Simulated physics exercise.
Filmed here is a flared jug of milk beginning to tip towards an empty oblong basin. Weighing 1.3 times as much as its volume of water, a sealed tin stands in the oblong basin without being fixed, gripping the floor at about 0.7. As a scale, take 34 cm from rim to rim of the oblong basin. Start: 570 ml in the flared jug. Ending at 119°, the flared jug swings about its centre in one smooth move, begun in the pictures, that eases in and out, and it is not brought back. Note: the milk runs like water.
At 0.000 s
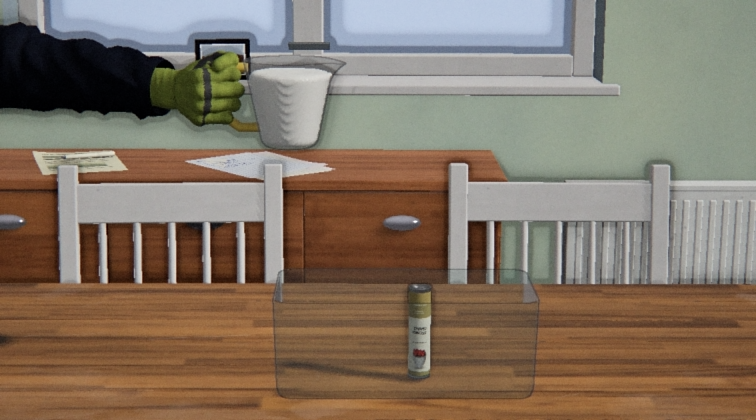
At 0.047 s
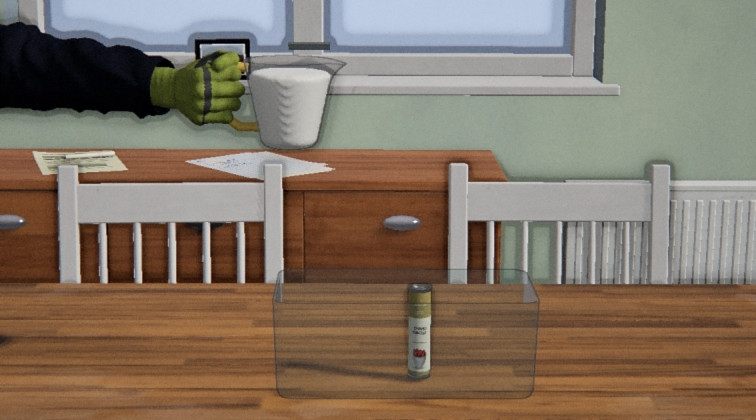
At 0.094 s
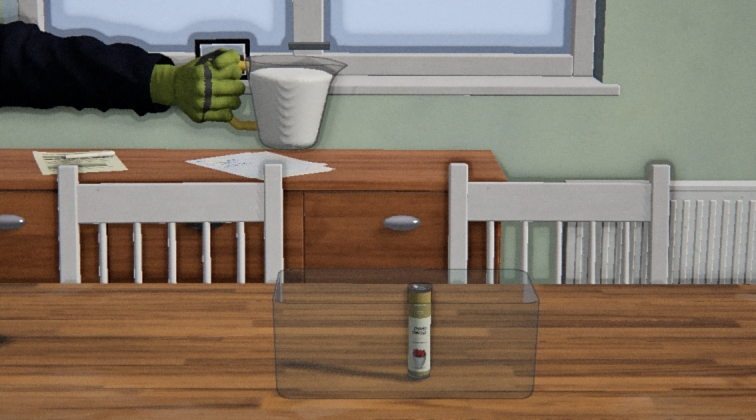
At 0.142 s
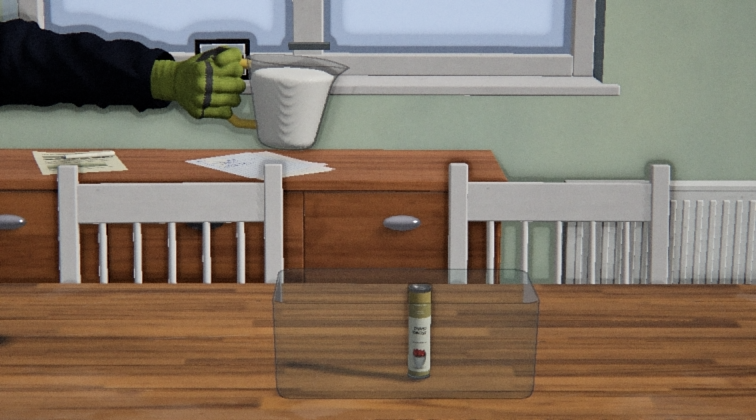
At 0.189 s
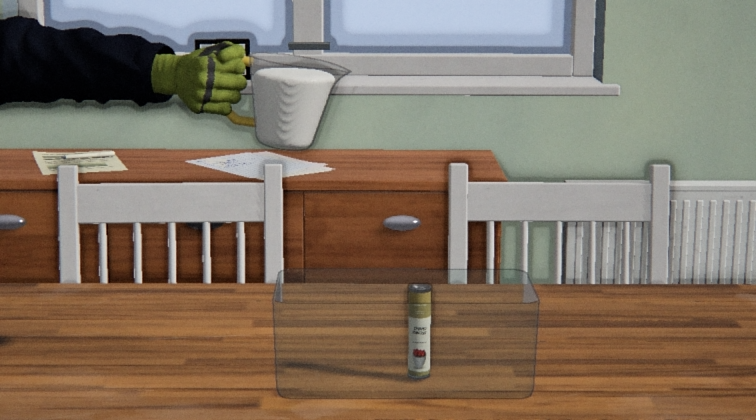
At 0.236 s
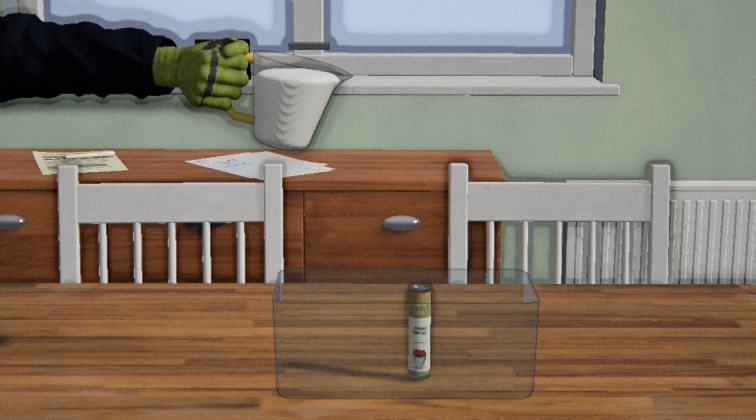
A white jug, held at the upper left by a green-gloved hand in a dark sleeve, leans slightly and smoothly to the right, slowly at first. Below it, a small tin with a gold top and pale label stands inside a clear oblong basin on a wooden table. The fixed, level view shows a room with white chairs, a reddish-brown drawer unit with papers, and a window in a pale green wall.
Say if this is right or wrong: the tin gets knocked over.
Right, it gets knocked over.
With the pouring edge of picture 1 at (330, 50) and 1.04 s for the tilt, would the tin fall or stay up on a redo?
It tumbles.
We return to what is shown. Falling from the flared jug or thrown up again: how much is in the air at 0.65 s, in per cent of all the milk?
Close to 32 in a hundred.
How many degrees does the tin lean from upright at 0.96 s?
Tilt: Around 0 degrees.
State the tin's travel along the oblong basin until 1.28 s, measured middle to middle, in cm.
About 8 cm.
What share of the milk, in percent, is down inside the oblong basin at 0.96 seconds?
I'd say roughly 72 in a hundred of it.
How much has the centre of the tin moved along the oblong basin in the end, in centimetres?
Around 8.5 cm.
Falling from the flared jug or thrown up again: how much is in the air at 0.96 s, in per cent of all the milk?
Airborne share: Near 22 %.
By 0.65 s the tilt is 74° and 62 per cent is still to pour; the tin stands where it began.
By 0.96 s the tilt is 113° and 5 per cent is still to pour; the tin stands 2 cm from where it began.
By 1.28 s the tilt is 119° and 0 per cent is still to pour; the tin lies on its side.
By 1.63 s the tilt is 119° and 0 per cent is still to pour; the tin lies on its side.
At rest the tin lies on its side.
